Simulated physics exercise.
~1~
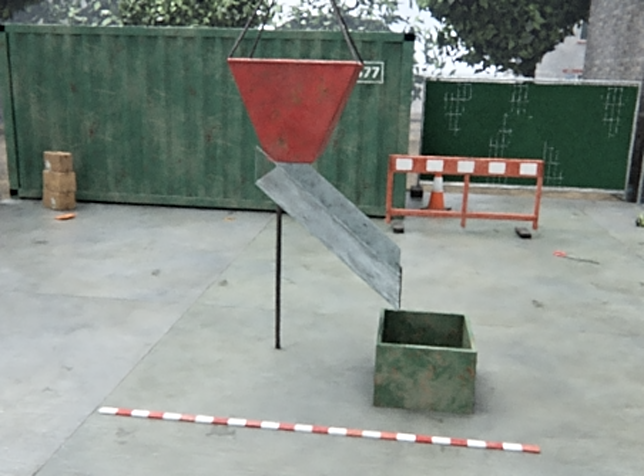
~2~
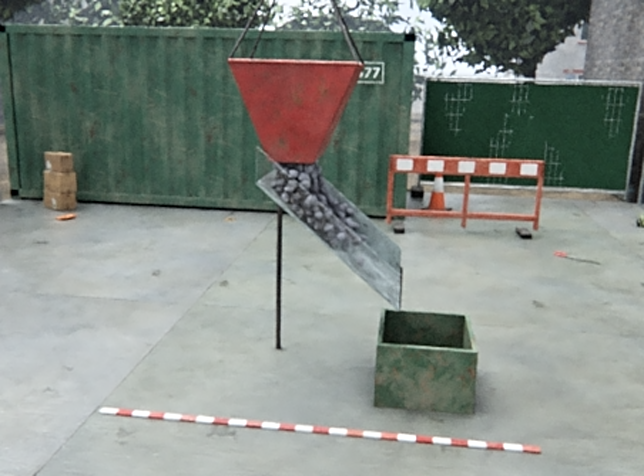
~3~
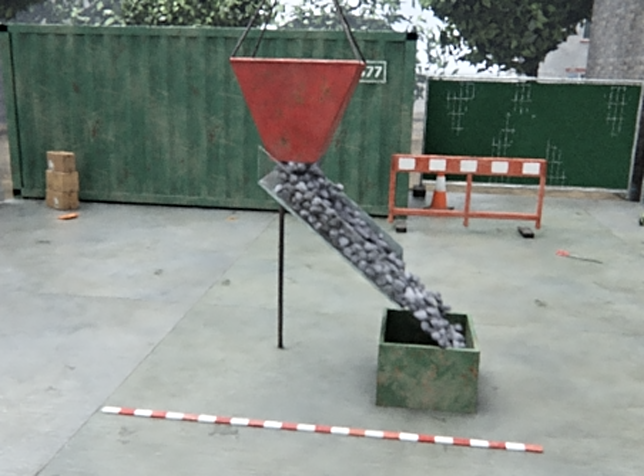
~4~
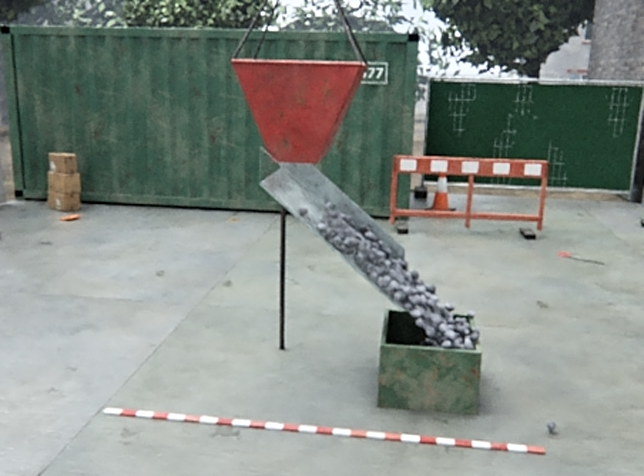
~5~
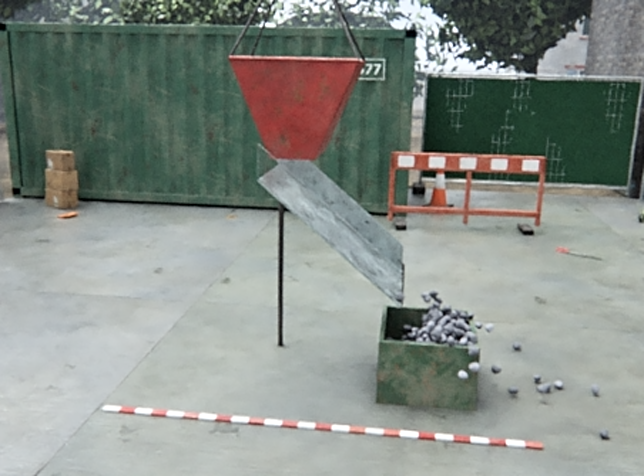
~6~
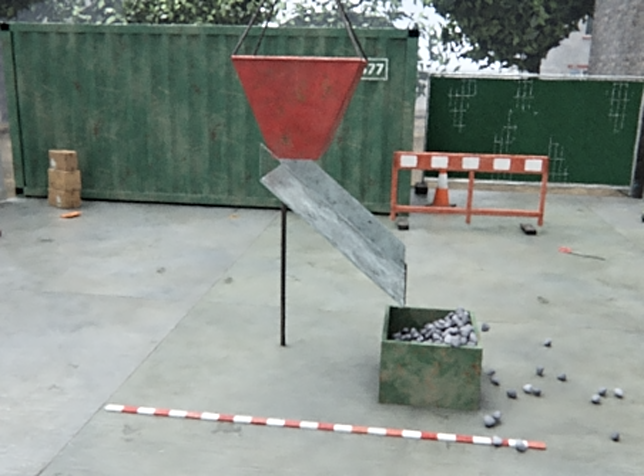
Grey stones slide down a sloping metal chute into a green bin, a few scattering right.
